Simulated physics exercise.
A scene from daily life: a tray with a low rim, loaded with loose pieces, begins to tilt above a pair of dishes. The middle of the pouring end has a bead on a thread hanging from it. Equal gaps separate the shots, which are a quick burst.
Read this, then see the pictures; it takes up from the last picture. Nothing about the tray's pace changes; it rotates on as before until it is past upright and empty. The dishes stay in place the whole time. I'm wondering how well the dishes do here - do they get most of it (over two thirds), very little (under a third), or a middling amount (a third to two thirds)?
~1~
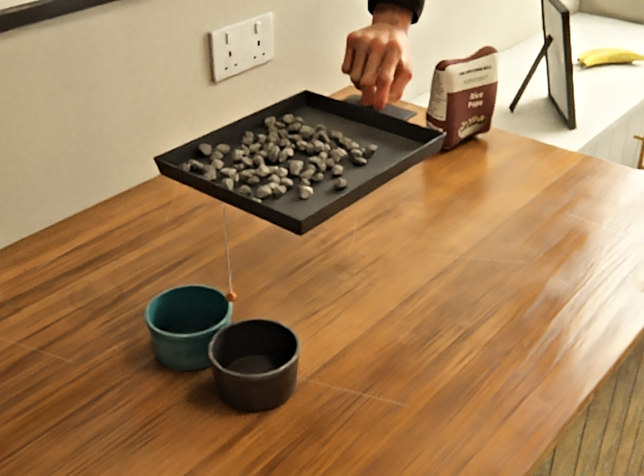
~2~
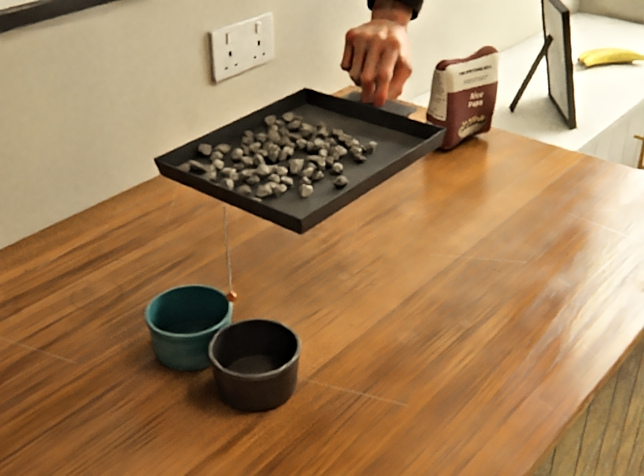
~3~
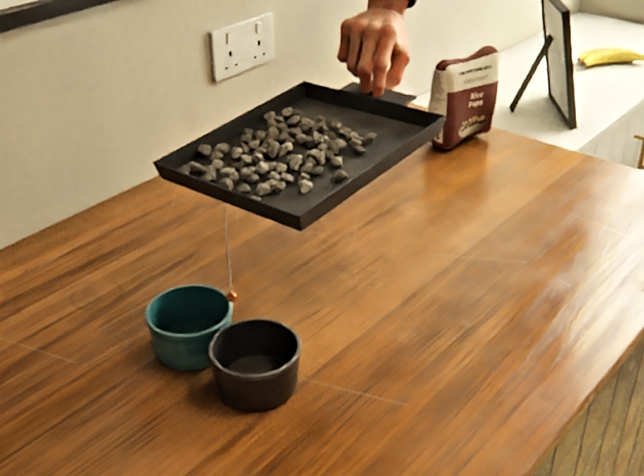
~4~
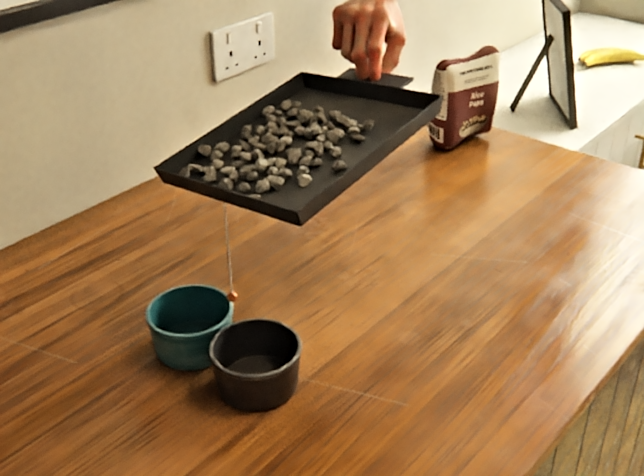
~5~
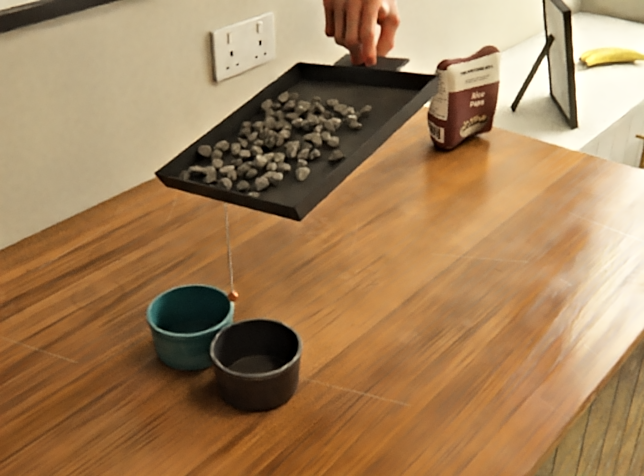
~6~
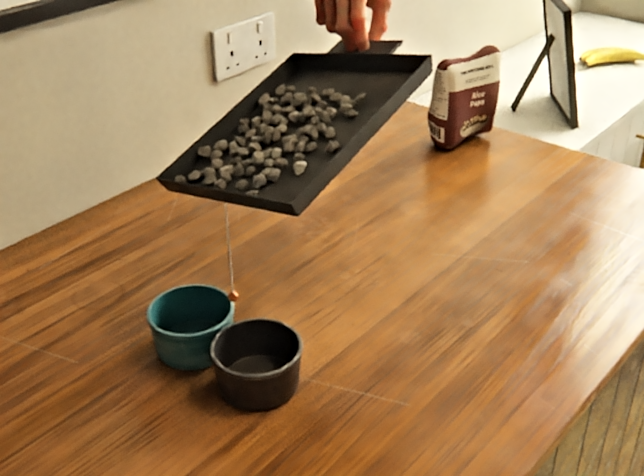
They get very little, under a third.
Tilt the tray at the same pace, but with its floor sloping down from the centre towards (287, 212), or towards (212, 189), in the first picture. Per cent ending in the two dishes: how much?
Roughly 50 per cent, and 40 per cent.
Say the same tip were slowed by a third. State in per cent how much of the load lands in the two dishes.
Around 10 percent.
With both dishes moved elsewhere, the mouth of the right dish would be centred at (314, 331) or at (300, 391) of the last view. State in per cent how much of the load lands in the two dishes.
Around 0 and then 0 per cent.
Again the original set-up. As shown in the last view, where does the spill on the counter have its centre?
Once everything settles, the pieces are centred near (163, 301).
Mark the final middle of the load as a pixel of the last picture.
(166, 307).
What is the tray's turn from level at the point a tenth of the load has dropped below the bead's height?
I'd say it is tilted about 80°.
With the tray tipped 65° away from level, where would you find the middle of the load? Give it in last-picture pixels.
Somewhere near pixel (202, 167).
Soon, tray tipped steeply; nearly all on the tray; a stray few in the air.
A while on, tray tipped past a quarter turn; about a quarter on the tray; a small part in the left dish; about half outside both; a small part in the air.
Towards the end, tray tipped past a quarter turn; a small part in the left dish; most outside both.
Finally, tray tipped past a quarter turn; none in the right dish; a small part in the left dish; most outside both.
